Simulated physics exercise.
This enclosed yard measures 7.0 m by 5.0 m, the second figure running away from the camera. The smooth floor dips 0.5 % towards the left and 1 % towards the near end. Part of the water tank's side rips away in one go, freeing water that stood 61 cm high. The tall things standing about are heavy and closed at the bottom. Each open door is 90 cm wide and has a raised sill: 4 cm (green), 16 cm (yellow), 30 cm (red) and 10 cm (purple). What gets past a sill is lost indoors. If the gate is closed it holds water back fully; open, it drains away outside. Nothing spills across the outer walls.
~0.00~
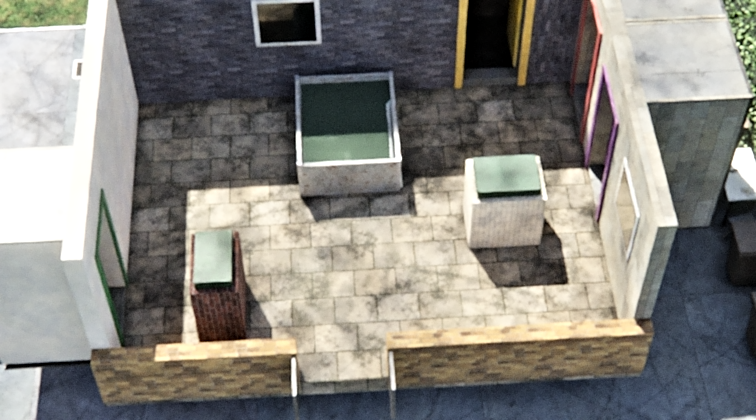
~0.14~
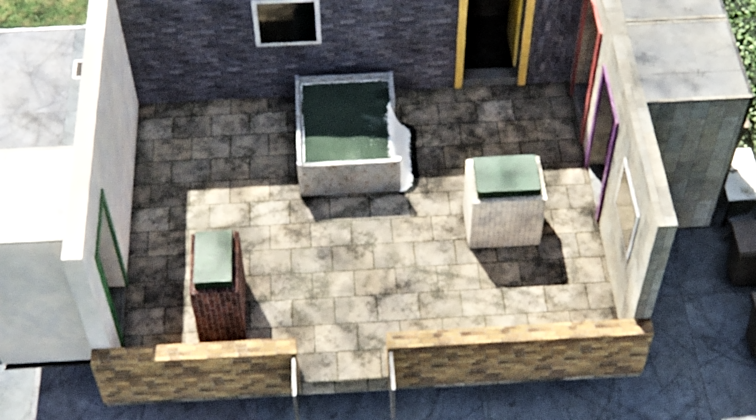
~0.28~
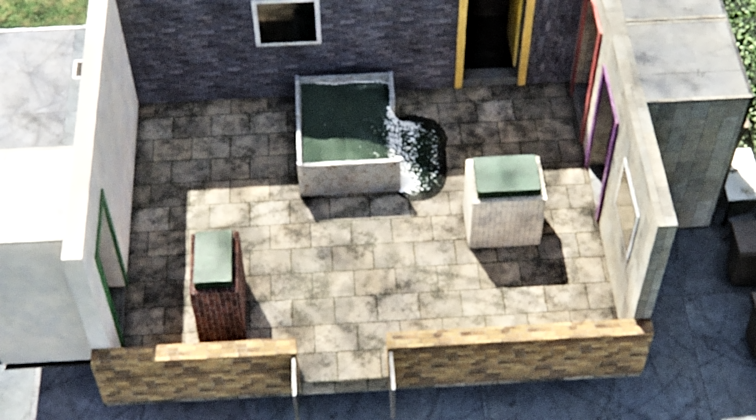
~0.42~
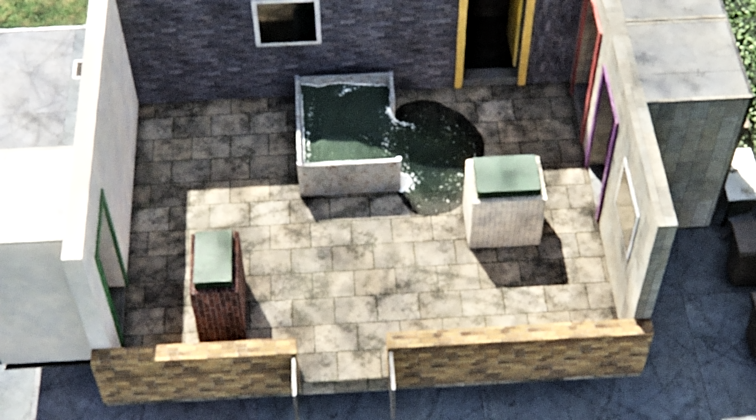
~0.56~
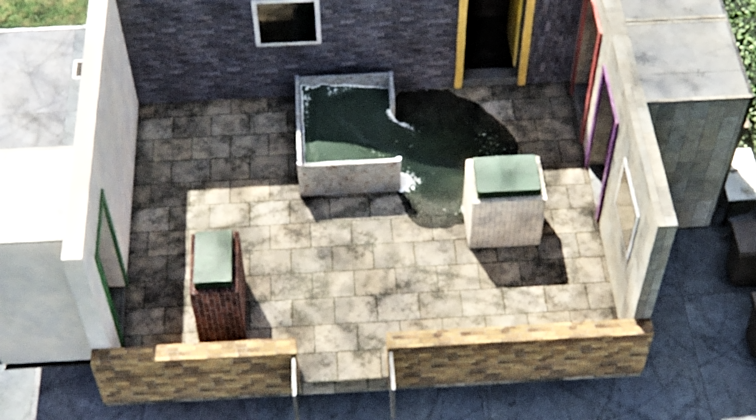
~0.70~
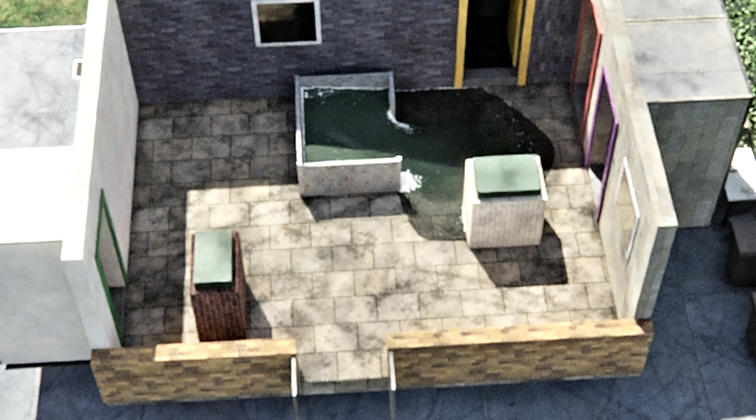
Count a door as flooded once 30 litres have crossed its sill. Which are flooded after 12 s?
Door by door: At the green door it does not reach the limit; at the yellow door it stays under the limit; at the red door it does not reach the limit; at the purple door it passes the limit.
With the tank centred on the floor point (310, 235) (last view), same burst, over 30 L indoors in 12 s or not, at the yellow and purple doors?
Against that limit: Yellow below, purple under.
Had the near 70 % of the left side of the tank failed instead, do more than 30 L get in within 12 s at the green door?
Then: Green above.
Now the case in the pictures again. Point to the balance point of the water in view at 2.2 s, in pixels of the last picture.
At about (443, 158).
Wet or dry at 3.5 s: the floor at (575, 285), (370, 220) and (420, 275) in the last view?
In that order: Under water, still dry, under water.
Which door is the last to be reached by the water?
It is the green one.
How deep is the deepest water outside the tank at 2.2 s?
Up to some 26 cm.
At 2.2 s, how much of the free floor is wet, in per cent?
About 30 per cent.
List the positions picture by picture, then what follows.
The first picture shows the water tank at (347, 122) is whole and still, 61 cm deep.
In the second picture, the front is at (401, 127), 0.7 m from the gap at (394, 148); 0.3 m2 of floor is under water; 61 cm left at the back of the water tank.
In the third picture, water pours out at (394, 150) and has run 0.9 m, to (427, 122); typically 10 cm deep outside, 60 cm at the water tank's back.
In the fourth picture, the front is at (474, 134), 1.4 m from the gap at (394, 151); 2.2 m2 of floor is under water; 54 cm left at the back of the water tank.
In the fifth picture, water pours out at (394, 151) and has run 1.8 m, to (510, 141); typically 6 cm deep outside, 52 cm at the water tank's back.
In the sixth picture, the front is at (545, 142), 2.4 m from the gap at (394, 151); 4.8 m2 of floor is under water; 50 cm left at the back of the water tank.
After 1.4 s water covers 25 % of the floor and is deepest (28 cm) near (579, 158); green door not reached, yellow door 8 cm at the sill, 0 L in, red door 22 cm at the sill, 0 L in, purple door 22 cm at the sill, 16 L in.
After 2.2 s water covers 30 % of the floor and is deepest (26 cm) near (565, 90); green door not reached, yellow door 6 cm at the sill, 0 L in, red door 26 cm at the sill, 0 L in, purple door 25 cm at the sill, 107 L in.
After 3.5 s water covers 40 % of the floor and is deepest (18 cm) near (513, 180); green door not reached, yellow door 13 cm at the sill, 0 L in, red door 13 cm at the sill, 0 L in, purple door 16 cm at the sill, 184 L in.
After 7.0 s water covers 60 % of the floor and is deepest (10 cm) near (566, 352); green door not reached, yellow door 7 cm at the sill, 0 L in, red door 7 cm at the sill, 0 L in, purple door 7 cm at the sill, 197 L in.
After 12.0 s water covers 85 % of the floor and is deepest (8 cm) near (121, 378); green door 4 cm at the sill, 2 L in, yellow door 2 cm at the sill, 0 L in, red door 3 cm at the sill, 0 L in, purple door 3 cm at the sill, 197 L in.
